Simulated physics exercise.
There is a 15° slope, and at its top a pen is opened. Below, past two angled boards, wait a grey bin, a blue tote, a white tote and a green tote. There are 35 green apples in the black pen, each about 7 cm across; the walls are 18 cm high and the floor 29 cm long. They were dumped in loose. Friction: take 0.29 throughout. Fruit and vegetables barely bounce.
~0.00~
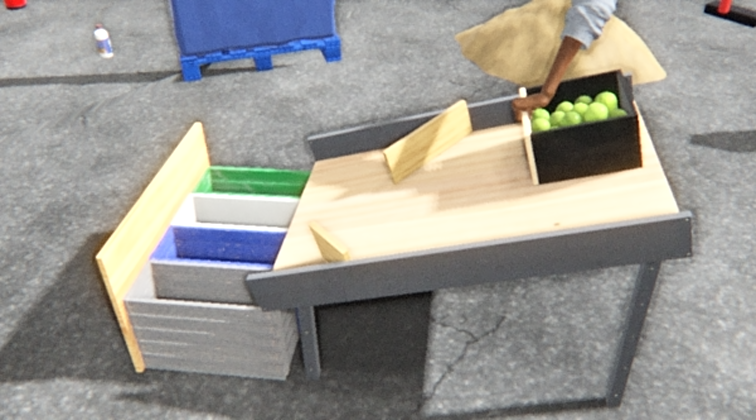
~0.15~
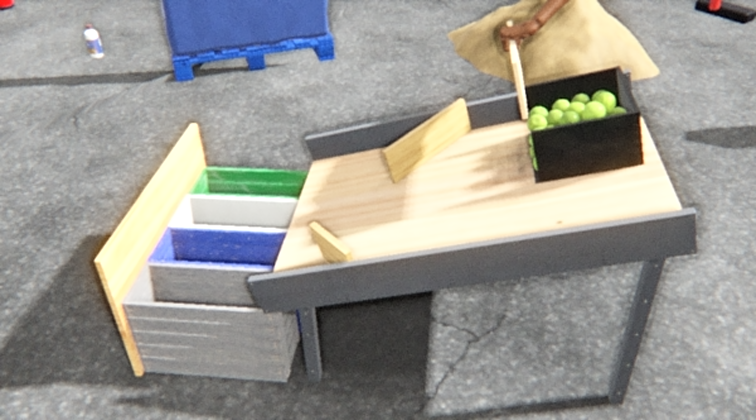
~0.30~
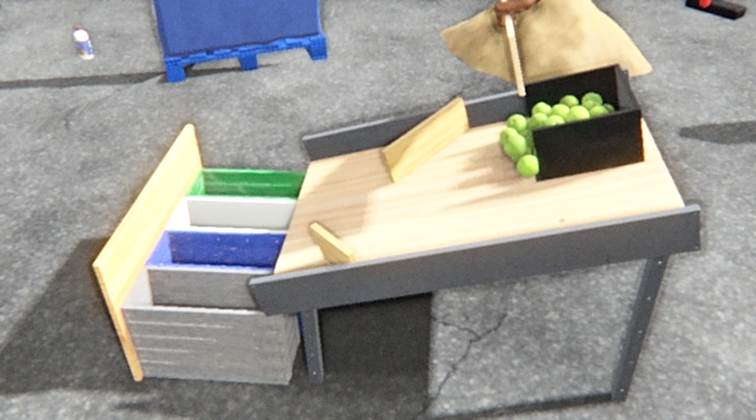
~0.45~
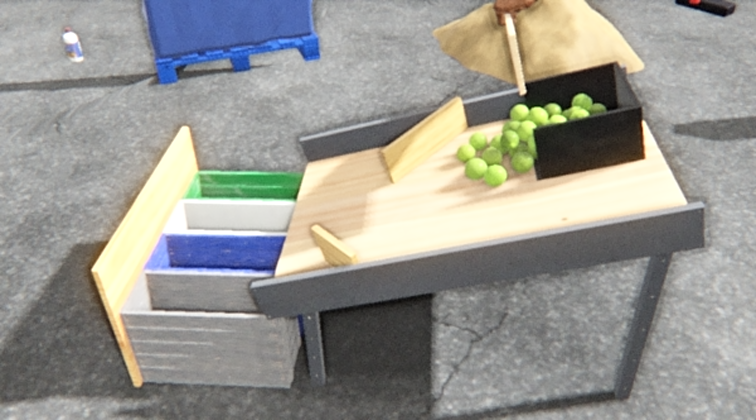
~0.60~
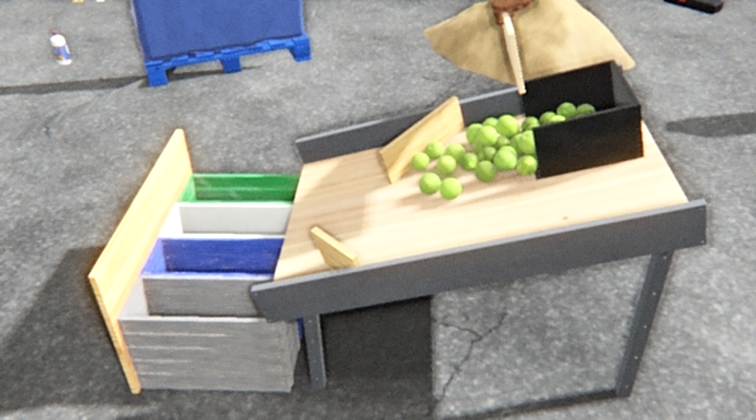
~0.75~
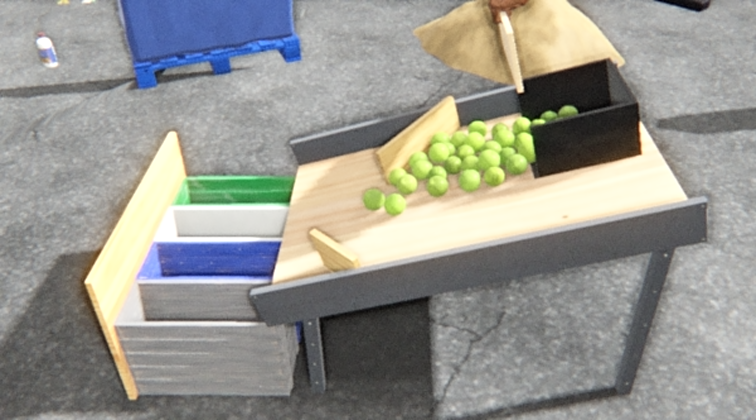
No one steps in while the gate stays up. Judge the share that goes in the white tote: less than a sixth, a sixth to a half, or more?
Expect under a sixth of the load in the white tote.
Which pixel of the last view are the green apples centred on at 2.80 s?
Somewhere near (209, 325) in pixels.
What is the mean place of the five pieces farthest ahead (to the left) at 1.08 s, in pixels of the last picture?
The five leading pieces sit around (279, 241).
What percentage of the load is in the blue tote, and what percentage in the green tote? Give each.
Estimate: 75 % then 0 %.
After 1.08 s, 1 in the blue tote, 33 on the slope and 1 in the air.
After 1.49 s, 2 in the grey bin, 7 in the blue tote, 23 on the slope and 3 in the air.
After 2.06 s, 8 in the grey bin, 18 in the blue tote, 8 on the slope and 1 in the air.
Outcome (at 2.80 s), 9 in the grey bin and 26 in the blue tote. Asked share, 0 of 35, 0 per cent.
